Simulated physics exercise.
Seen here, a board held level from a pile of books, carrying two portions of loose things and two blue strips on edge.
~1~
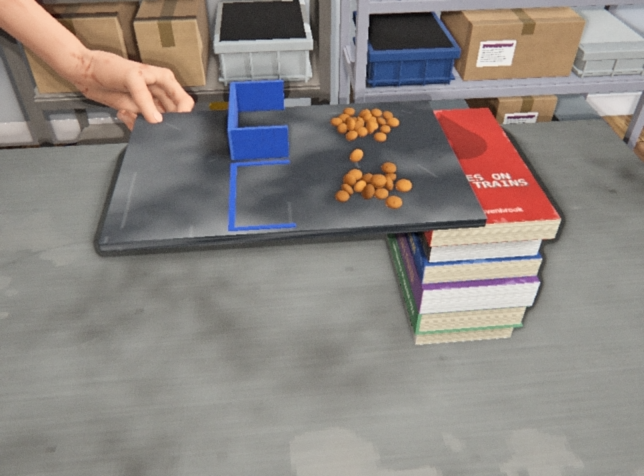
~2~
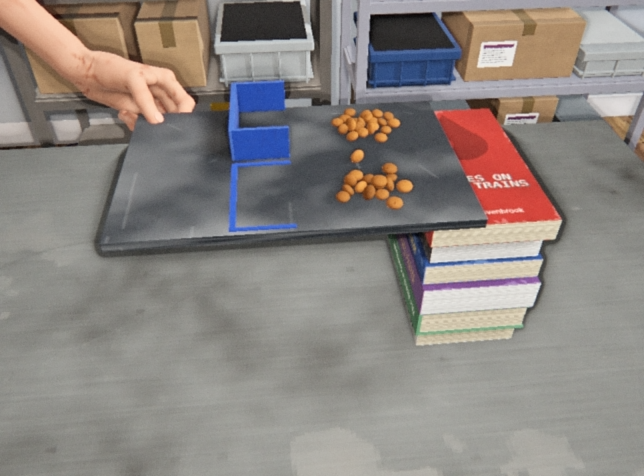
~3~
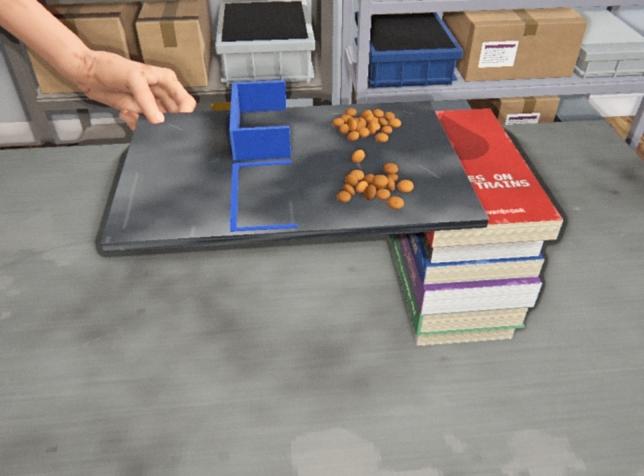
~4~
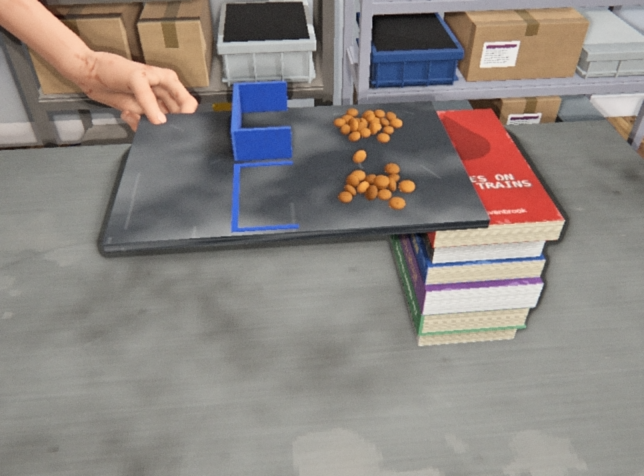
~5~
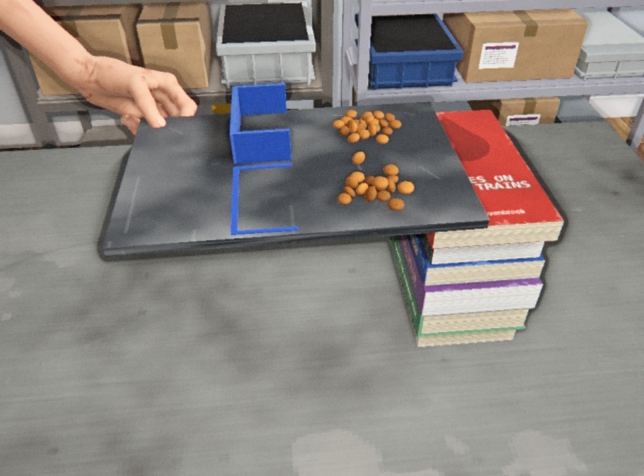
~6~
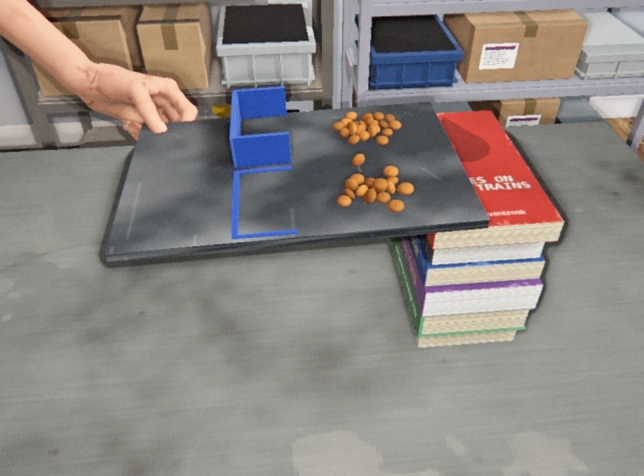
On a gray tabletop by some storage shelves, a hand at the upper left lowered the left end of a dark board resting on books very slightly, while two groups of small brown pieces stayed still.
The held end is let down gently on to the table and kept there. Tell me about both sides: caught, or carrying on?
The nearer lot carries on beyond the bar; the farther lot ends against the bar.
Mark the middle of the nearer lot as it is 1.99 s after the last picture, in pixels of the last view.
Near (143, 332).
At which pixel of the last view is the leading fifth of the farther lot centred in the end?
Around (277, 206).
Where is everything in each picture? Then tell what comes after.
In the first frame, held end of the board near (112, 240), level; book pile near (462, 169), tall, over half the board's length; nearer lot near (378, 184), a few bits of cat kibble; farther lot near (360, 122), a few bits of cat kibble; nearer bar near (233, 195), much lower than a piece; farther bar near (233, 119), taller than the pieces.
In the second frame, held end of the board near (113, 240), level; farther lot near (361, 122).
In the third frame, held end of the board near (114, 240), level; nearer lot near (379, 184).
In the fourth frame, held end of the board near (116, 241), level; farther lot near (364, 123).
In the fifth frame, held end of the board near (116, 245), down by 1°; nearer lot near (380, 186).
In the sixth frame, held end of the board near (118, 251), down by 2°; book pile near (465, 171); nearer lot near (380, 187), not moving; farther lot near (362, 126), not moving; nearer bar near (236, 203); farther bar near (236, 127).
Then, 0.76 s on from there, board sloping at 21°; nearer lot where it was; farther lot where it was.
Then, 1.42 s on from there, board sloping at 37°; nearer lot the whole lot past its bar; farther lot has reached its bar.
Then, 1.99 s on from there, board resting at 38°; nearer lot the whole lot past its bar; farther lot has reached its bar.
In the end, board resting at 38°; nearer lot the whole lot past its bar; farther lot gathered behind its bar.
